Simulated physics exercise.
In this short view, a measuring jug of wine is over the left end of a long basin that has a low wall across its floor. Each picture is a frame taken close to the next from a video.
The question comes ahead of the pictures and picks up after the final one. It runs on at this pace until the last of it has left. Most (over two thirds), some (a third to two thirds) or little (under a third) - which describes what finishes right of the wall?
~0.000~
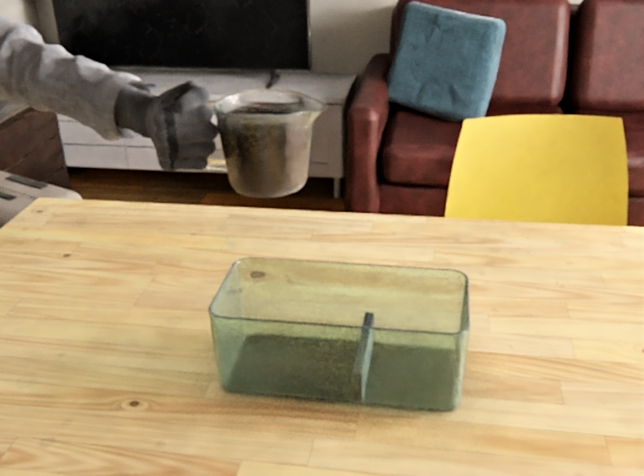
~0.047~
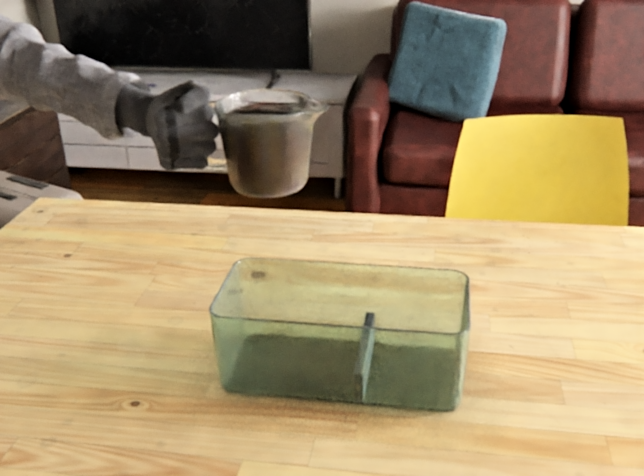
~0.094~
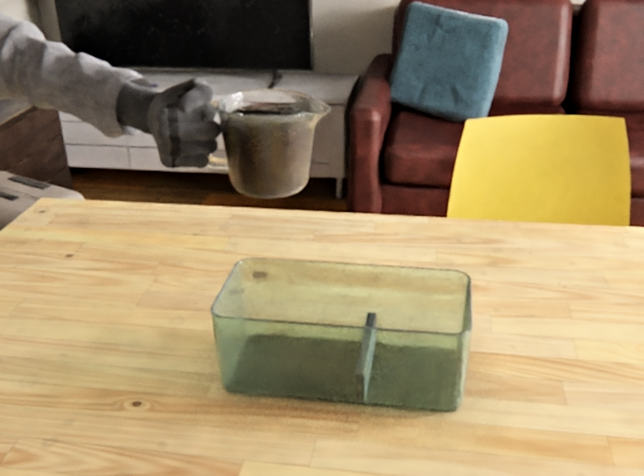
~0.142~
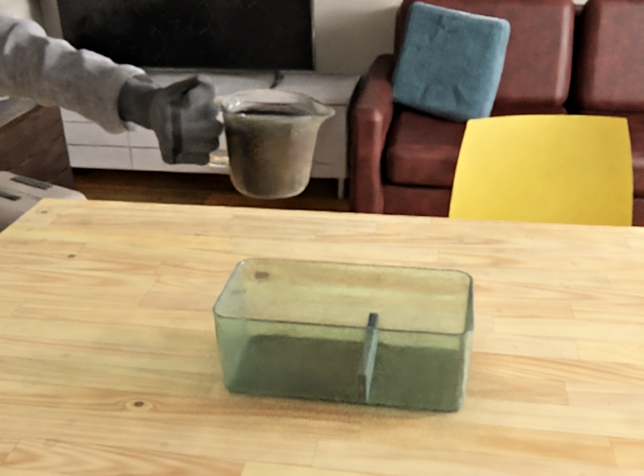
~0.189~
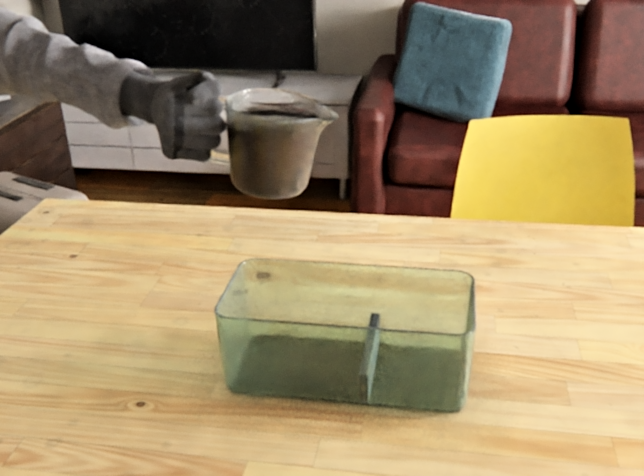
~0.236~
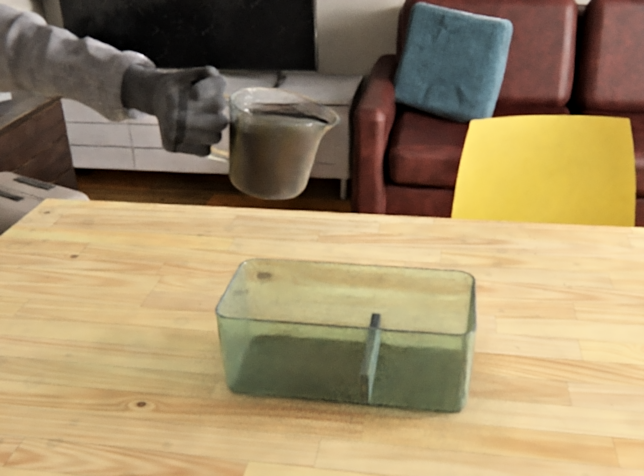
Most.
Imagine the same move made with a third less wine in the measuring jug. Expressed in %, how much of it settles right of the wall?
Best guess: Around 65 %.
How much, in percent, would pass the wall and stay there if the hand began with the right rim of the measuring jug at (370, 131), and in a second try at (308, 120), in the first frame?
Roughly 80 per cent, then roughly 50 per cent.
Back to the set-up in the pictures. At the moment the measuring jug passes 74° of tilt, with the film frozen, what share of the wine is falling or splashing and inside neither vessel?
That works out near 30 percent.
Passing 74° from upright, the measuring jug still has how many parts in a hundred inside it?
About 60 per cent.
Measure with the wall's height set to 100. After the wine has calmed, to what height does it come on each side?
Once it is still, the left part shows 10 per cent and the right part 60.
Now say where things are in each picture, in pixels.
The first frame shows tilt 0°; pouring edge (327, 107); surface from (223, 113) to (312, 116); the long basin's rim runs from (223, 286) to (468, 302); the wall's top is at (364, 342).
The second frame shows tilt 0°; pouring edge (328, 107); surface from (224, 113) to (313, 116).
The third frame shows tilt 2°; pouring edge (331, 109); surface from (226, 114) to (315, 117).
The fourth frame shows tilt 4°; pouring edge (334, 112); surface from (229, 113) to (319, 118).
The fifth frame shows tilt 8°; pouring edge (338, 117); surface from (233, 115) to (322, 119).
The sixth frame shows tilt 12°; pouring edge (341, 122); surface from (235, 116) to (328, 120).
A moment on, the measuring jug is tipped part way and 62 per cent is still to pour, 0 is left of the wall and 10 right of it.
Next, the measuring jug is tipped right over and 6 per cent is still to pour, 7 is left of the wall and 72 right of it.
Then the measuring jug is tipped right over and 0 per cent is still to pour, 23 is left of the wall and 75 right of it.
Later the measuring jug is tipped right over and 0 per cent is still to pour, 23 is left of the wall and 75 right of it.
At rest 23 per cent lies left of the wall, 75 right of it and 2 outside.
